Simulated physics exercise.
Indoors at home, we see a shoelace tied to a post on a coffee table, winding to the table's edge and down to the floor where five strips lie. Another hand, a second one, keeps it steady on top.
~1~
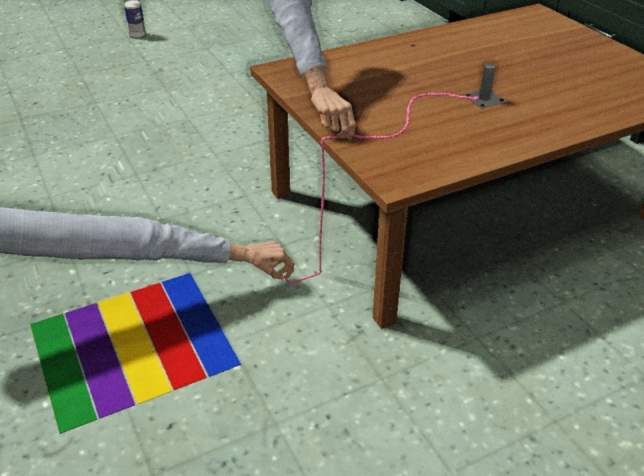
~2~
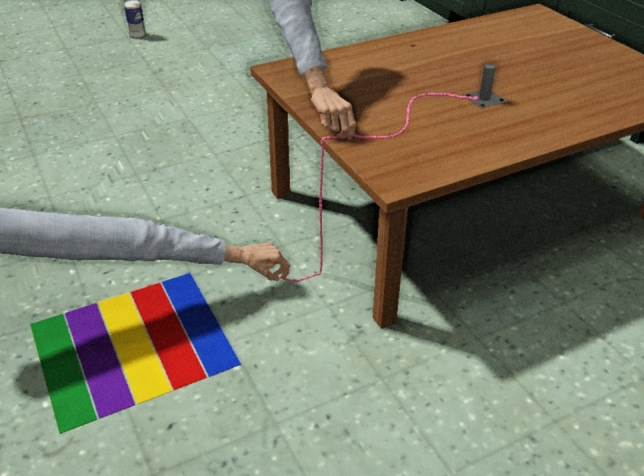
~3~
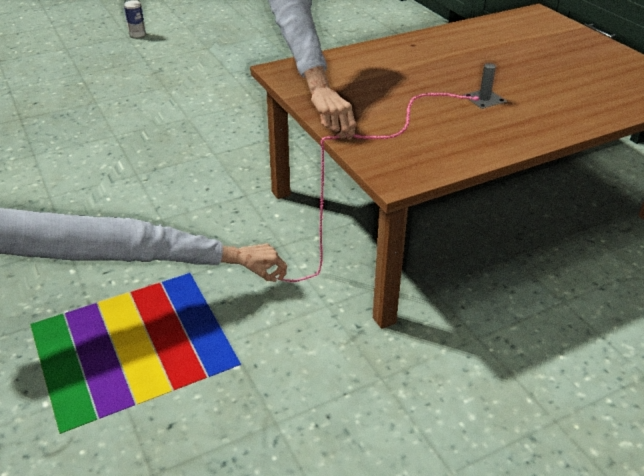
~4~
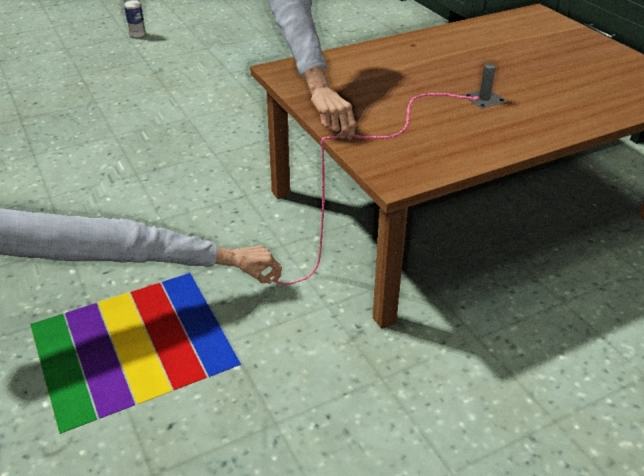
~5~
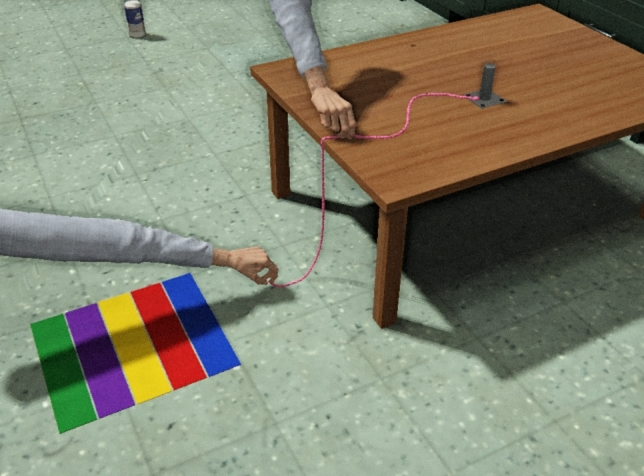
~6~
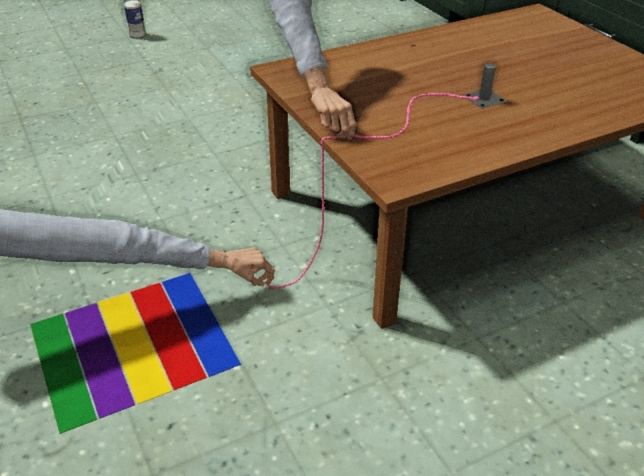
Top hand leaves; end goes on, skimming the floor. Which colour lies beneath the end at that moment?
Yellow.
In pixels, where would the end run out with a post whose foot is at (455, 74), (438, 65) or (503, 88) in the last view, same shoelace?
Try by try, about (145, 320), (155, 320) and (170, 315).
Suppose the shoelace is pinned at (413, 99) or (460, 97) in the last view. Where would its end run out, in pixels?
Try one ends near (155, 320), try two near (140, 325).
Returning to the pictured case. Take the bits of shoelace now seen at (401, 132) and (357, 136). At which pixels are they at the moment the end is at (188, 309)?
You'll find them at about (357, 131) and about (322, 152).
Early on, end near (188, 309); over blue.
Midway, end near (152, 321); over red.
At the end of the slack, end near (131, 328); over yellow. The yellow one.
